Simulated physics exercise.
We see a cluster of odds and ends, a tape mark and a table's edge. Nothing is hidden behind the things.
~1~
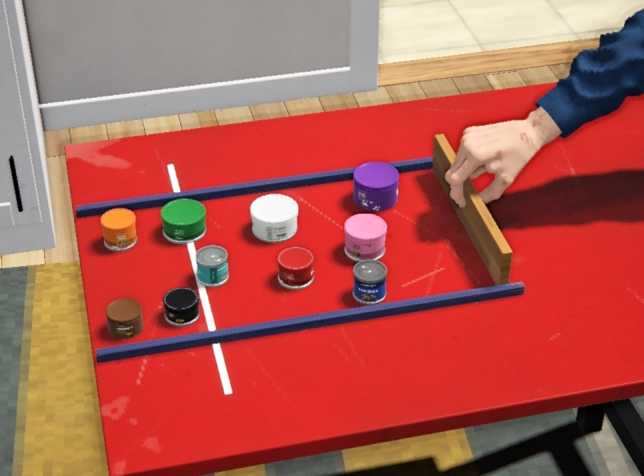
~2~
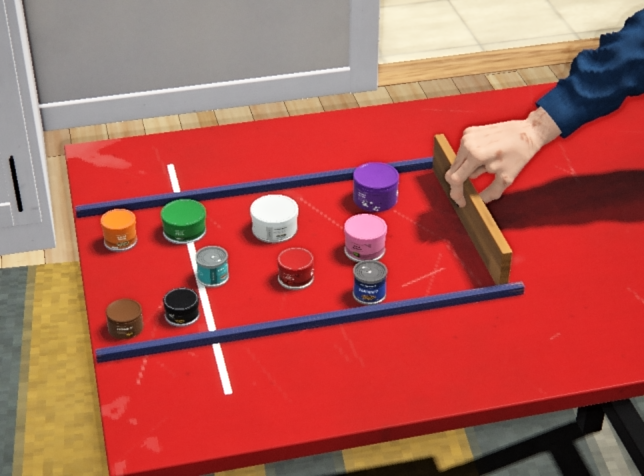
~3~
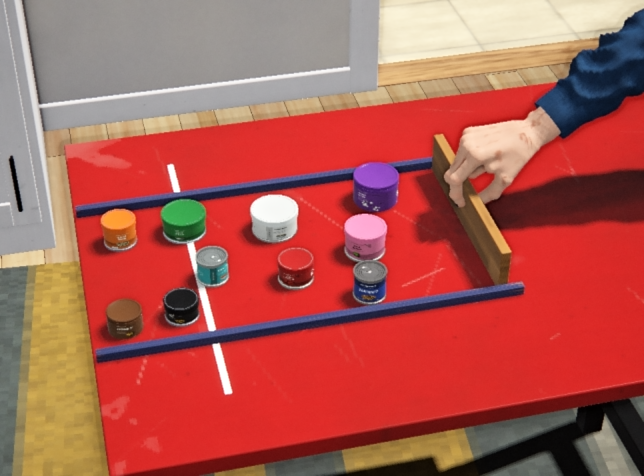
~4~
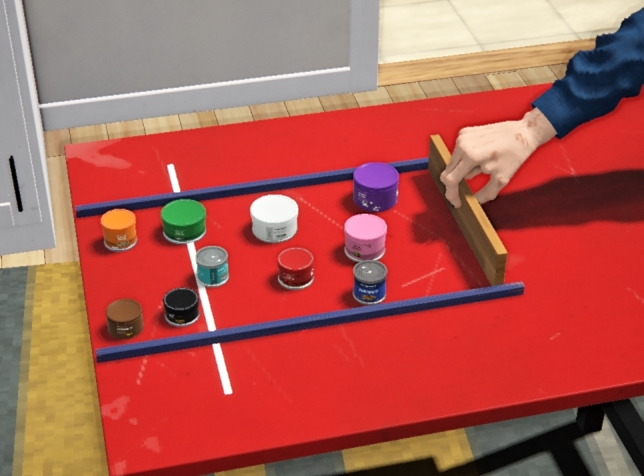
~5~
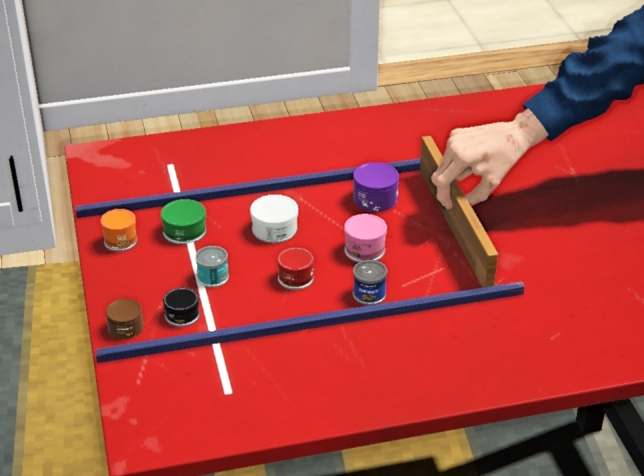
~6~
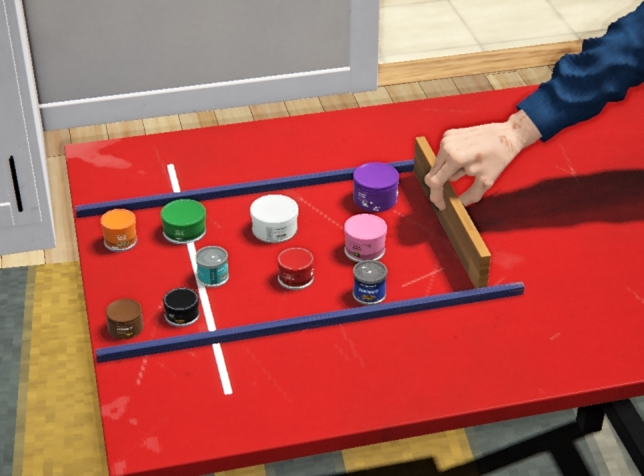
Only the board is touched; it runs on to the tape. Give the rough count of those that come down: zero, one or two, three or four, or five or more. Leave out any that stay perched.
In the end the number that fall off is zero.
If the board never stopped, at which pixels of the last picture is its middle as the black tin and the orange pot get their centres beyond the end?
About (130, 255), and (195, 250) for the other.
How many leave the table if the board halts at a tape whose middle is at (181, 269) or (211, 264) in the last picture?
The counts: 1 and 0.
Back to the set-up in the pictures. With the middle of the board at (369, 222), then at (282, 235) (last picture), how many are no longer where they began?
First 2, then 5.
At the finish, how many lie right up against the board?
5 of them.
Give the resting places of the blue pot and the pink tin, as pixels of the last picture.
About (193, 313), and the other about (177, 266).
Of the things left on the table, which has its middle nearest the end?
Foremost is the orange pot.
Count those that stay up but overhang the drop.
It comes to 1.
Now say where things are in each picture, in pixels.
In the first picture, brown tub (125, 319); orange pot (119, 230); black tin (182, 307); board (469, 207); tape (196, 266).
In the second picture, orange pot (119, 231); pink tin (365, 239).
In the third picture, black tin (182, 307); green tin (184, 222).
In the fourth picture, brown tub (125, 319); purple tub (376, 187).
In the fifth picture, orange pot (119, 231); red tin (296, 268).
In the sixth picture, brown tub (125, 319); orange pot (119, 231); black tin (182, 307); board (449, 210); tape (196, 266).
Soon after, none off yet; brown tub at rest near (125, 319); orange pot at rest near (119, 231); black tin at rest near (182, 307).
In the end, the number that fall off is zero.
